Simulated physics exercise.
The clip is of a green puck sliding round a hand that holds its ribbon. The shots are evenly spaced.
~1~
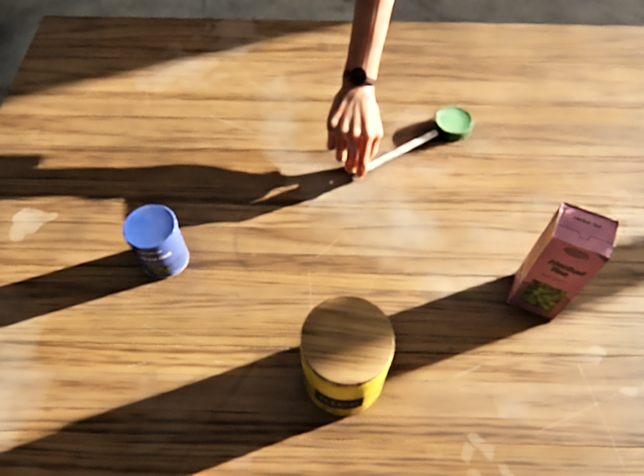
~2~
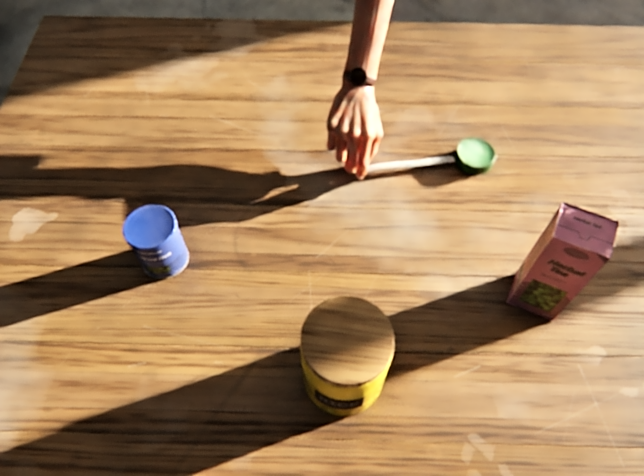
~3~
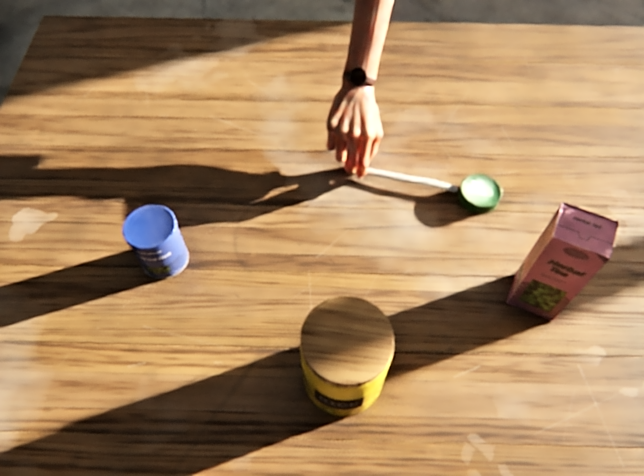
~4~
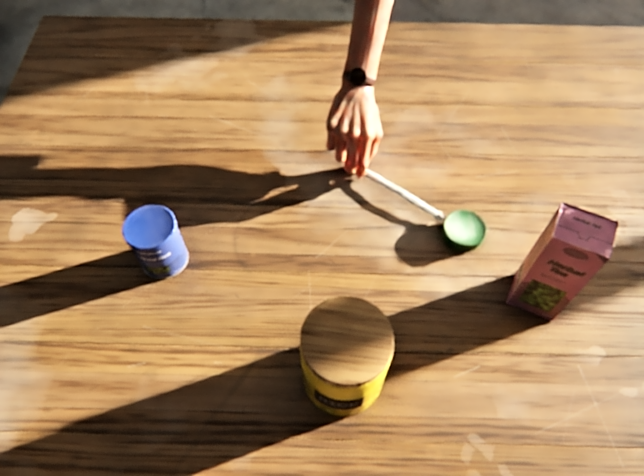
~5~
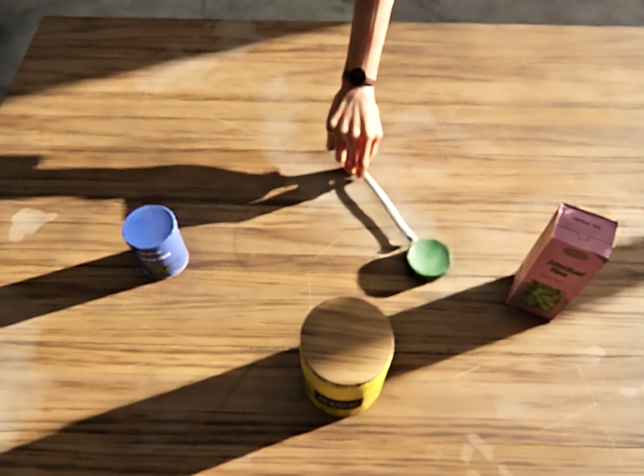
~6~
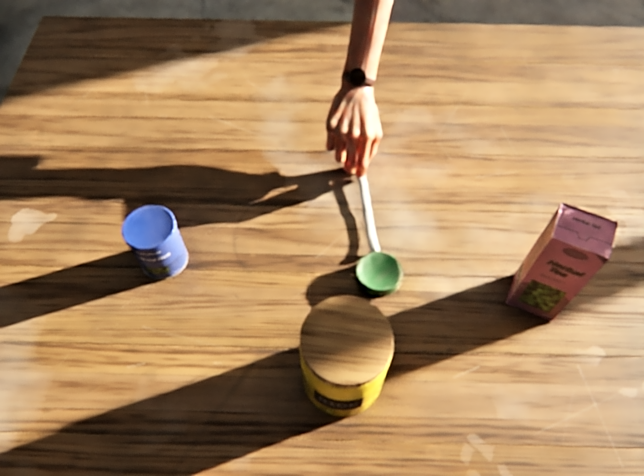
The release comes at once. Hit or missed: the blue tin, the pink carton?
As it turns out, the blue tin takes the knock, the pink carton stays untouched.
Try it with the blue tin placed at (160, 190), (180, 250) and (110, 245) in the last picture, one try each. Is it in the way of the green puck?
At the first it is spared; at the second it is touched; at the third it is struck.
Then, 0.08 s past the final frame, puck near (273, 269).
Then, 0.20 s past the final frame, puck near (190, 271); blue tin pushed aside.
When it is over, puck near (176, 278); blue tin pushed aside. The blue tin is struck and the pink carton remains clear.
